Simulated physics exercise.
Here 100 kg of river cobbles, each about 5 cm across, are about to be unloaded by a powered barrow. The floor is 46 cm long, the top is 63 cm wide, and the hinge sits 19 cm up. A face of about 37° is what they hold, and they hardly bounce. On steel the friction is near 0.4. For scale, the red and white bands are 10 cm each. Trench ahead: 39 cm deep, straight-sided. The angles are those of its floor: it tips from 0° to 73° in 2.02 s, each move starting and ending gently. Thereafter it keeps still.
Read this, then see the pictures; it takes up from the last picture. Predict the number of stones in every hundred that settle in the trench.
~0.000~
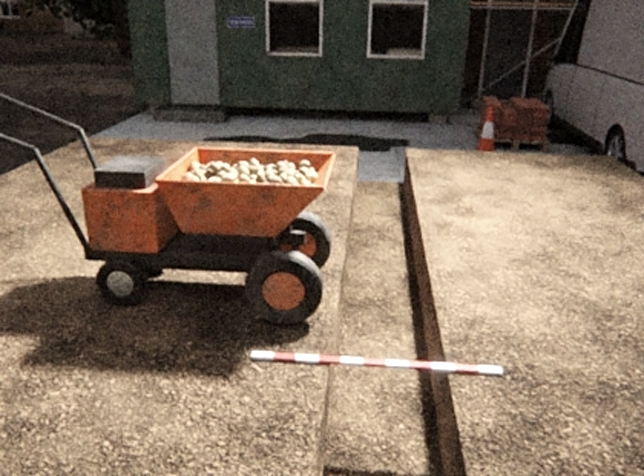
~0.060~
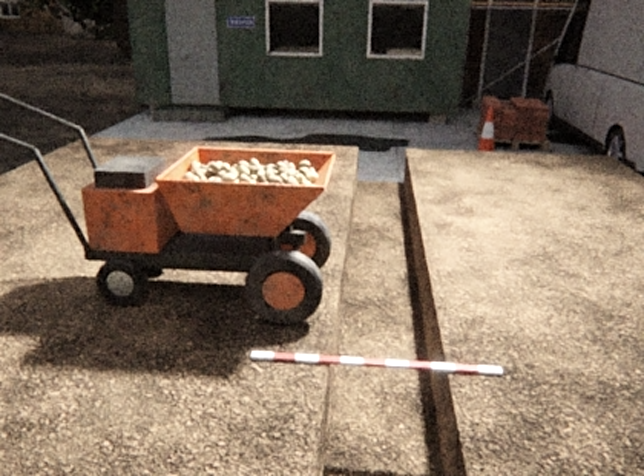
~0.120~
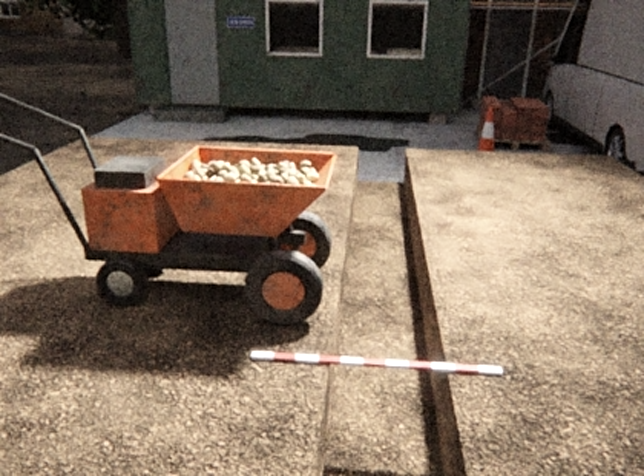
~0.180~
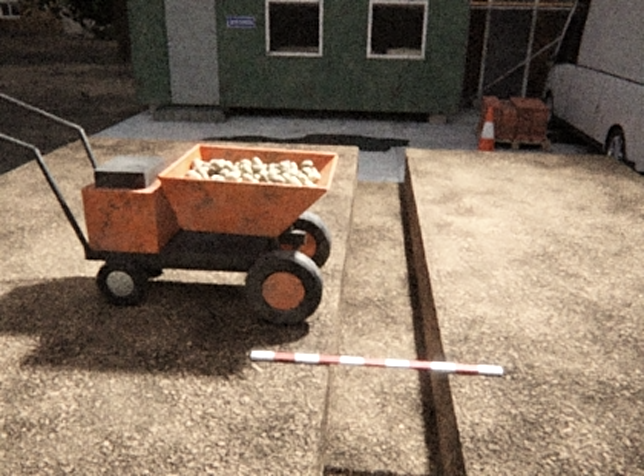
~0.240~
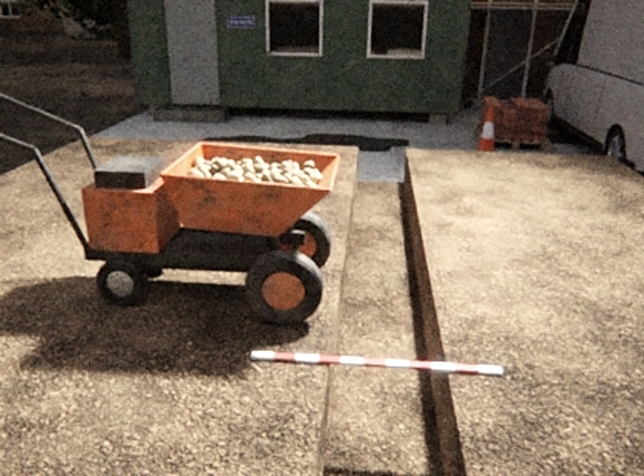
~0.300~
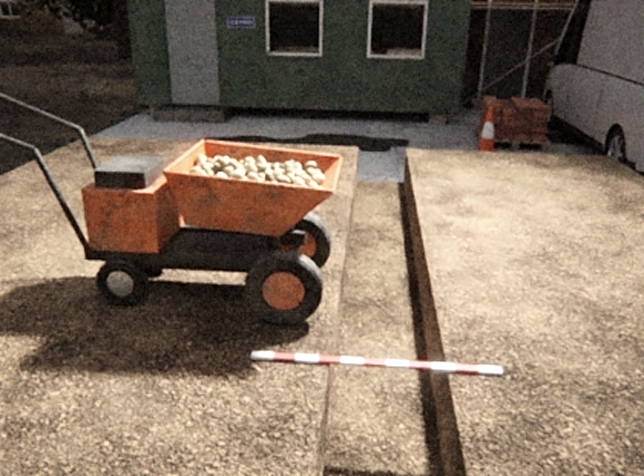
Close to 72 in a hundred.
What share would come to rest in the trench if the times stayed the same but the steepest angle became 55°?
Expect roughly 55 per cent.
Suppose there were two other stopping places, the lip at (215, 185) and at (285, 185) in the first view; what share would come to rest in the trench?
Around 80 and then 100 percent.
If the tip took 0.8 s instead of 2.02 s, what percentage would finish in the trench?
Then some 55 per cent would.
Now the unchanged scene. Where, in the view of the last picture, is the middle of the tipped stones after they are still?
I'd point somewhere around (414, 353).
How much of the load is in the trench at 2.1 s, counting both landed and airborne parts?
By that moment, roughly 45 per cent of the load.
After 1.5 s the floor is at 62°; 97 % in the tray, 3 % in the trench; the foremost stones are at (421, 278).
After 2.1 s the floor is at 73°; 28 % in the tray, 47 % in the trench, 25 % past the trench; the foremost stones are at (516, 294).
After 2.5 s the floor is at 73°; 7 % in the tray, 64 % in the trench, 30 % past the trench; the foremost stones are at (541, 281).
After 4.4 s the floor is at 73°; 0 % in the tray, 72 % in the trench, 28 % past the trench; the foremost stones are at (552, 289).
